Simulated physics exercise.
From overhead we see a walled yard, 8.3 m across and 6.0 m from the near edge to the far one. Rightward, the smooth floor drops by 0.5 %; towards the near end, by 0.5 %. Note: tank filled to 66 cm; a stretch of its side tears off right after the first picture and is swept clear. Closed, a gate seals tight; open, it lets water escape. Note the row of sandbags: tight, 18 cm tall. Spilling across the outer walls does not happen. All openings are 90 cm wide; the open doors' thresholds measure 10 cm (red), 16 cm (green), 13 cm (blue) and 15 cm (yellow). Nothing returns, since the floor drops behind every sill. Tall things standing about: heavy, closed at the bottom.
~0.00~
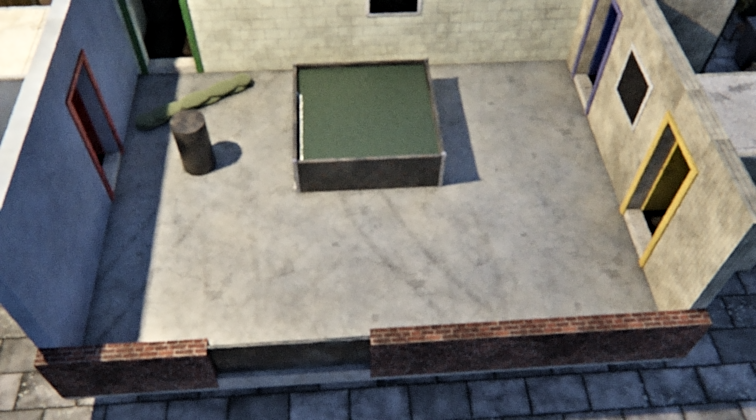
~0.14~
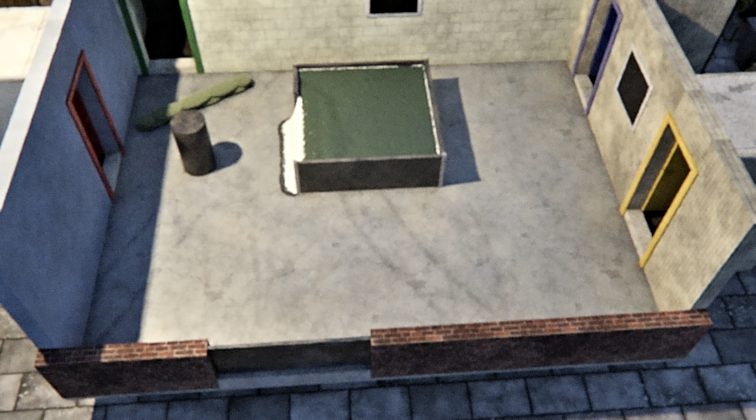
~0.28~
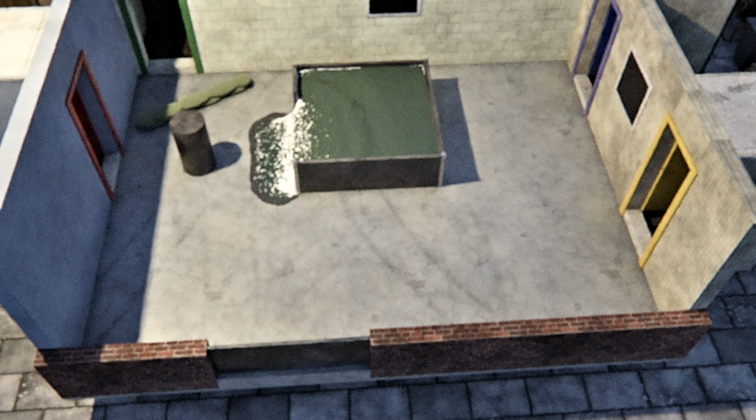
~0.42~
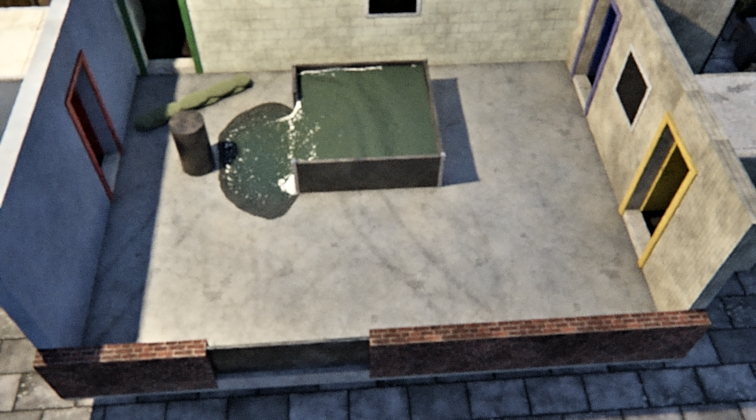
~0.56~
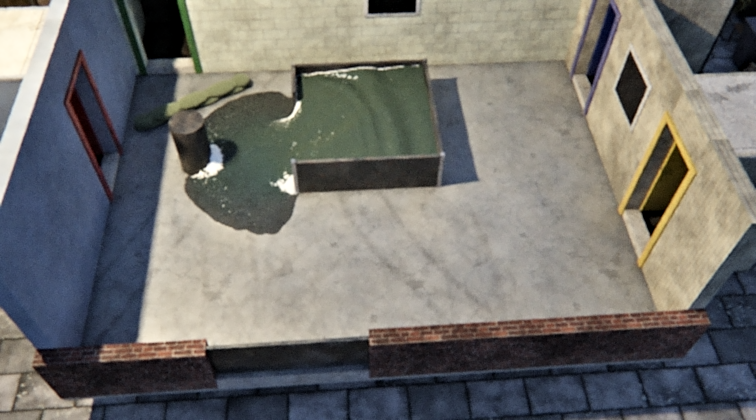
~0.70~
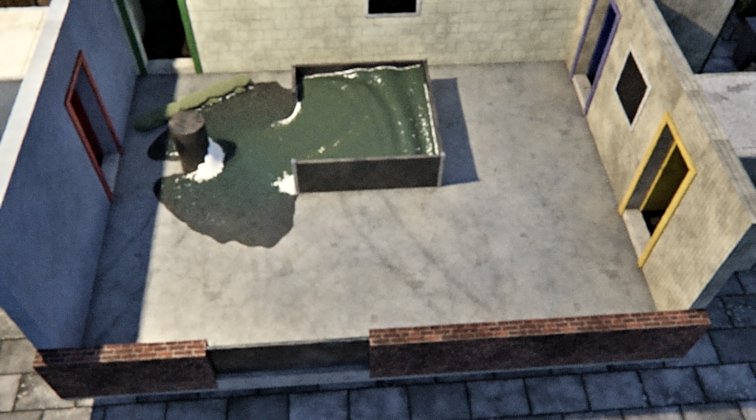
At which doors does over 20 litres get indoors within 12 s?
In the end watch the red door: It will outstrip the limit. Watch the green door: It will not outstrip the limit. Watch the blue door: It will not outstrip the limit. Watch the yellow door: It will not outstrip the limit.
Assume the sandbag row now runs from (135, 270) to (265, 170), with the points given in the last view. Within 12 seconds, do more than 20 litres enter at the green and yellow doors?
Then the green door is over the mark and the yellow door is short of it.
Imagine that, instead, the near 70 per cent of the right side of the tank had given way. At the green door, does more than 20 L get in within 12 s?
Note: Green door, short of the mark.
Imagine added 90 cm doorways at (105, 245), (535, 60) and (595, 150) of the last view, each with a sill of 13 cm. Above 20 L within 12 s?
Check each in turn: The first succeeds, the second fails, the third fails.
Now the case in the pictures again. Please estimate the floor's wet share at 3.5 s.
Wet share: About 40 %.
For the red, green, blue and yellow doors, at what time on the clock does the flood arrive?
So red at 1.1 s, green at 2.0 s, blue at 7.0 s, and yellow at 6.0 s.
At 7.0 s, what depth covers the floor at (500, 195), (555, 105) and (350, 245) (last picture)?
Spot by spot: Some 3, 1, then 2 cm.
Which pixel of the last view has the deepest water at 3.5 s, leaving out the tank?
The spot is near (77, 372) in the last view.
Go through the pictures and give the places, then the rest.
The first picture shows the tank at (365, 111) is whole and still, 66 cm deep.
In the second picture, water pours out at (299, 145) and has run 0.9 m, to (288, 122); typically 10 cm deep outside, 66 cm at the tank's back.
In the third picture, the front is at (261, 123), 1.1 m from the gap at (299, 148); 1.3 m2 of floor is under water; 66 cm left at the back of the tank.
In the fourth picture, the front is at (237, 122), 1.4 m from the gap at (298, 148); 2.6 m2 of floor is under water; 66 cm left at the back of the tank.
In the fifth picture, the front is at a hidden place, 2.0 m from the gap at (298, 148); 4.2 m2 of floor is under water; 66 cm left at the back of the tank.
In the sixth picture, water pours out at (298, 148) and has run 2.5 m, to (154, 150); typically 5 cm deep outside, 61 cm at the tank's back.
After 1.4 s water covers 20 % of the floor and is deepest (44 cm) near (226, 167); red door 12 cm at the sill, 2 L in, green door not reached, blue door not reached, yellow door not reached.
After 2.2 s water covers 30 % of the floor and is deepest (44 cm) near (77, 372); red door 17 cm at the sill, 14 L in, green door 7 cm at the sill, 0 L in, blue door not reached, yellow door not reached.
After 3.5 s water covers 40 % of the floor and is deepest (37 cm) near (77, 372); red door 15 cm at the sill, 48 L in, green door 12 cm at the sill, 1 L in, blue door not reached, yellow door not reached.
After 7.0 s water covers 85 % of the floor and is deepest (16 cm) near (131, 369); red door 12 cm at the sill, 81 L in, green door 9 cm at the sill, 1 L in, blue door 2 cm at the sill, 0 L in, yellow door 12 cm at the sill, 0 L in.
After 12.0 s water covers 95 % of the floor and is deepest (14 cm) near (667, 336); red door 6 cm at the sill, 88 L in, green door 7 cm at the sill, 1 L in, blue door 12 cm at the sill, 0 L in, yellow door 11 cm at the sill, 0 L in.
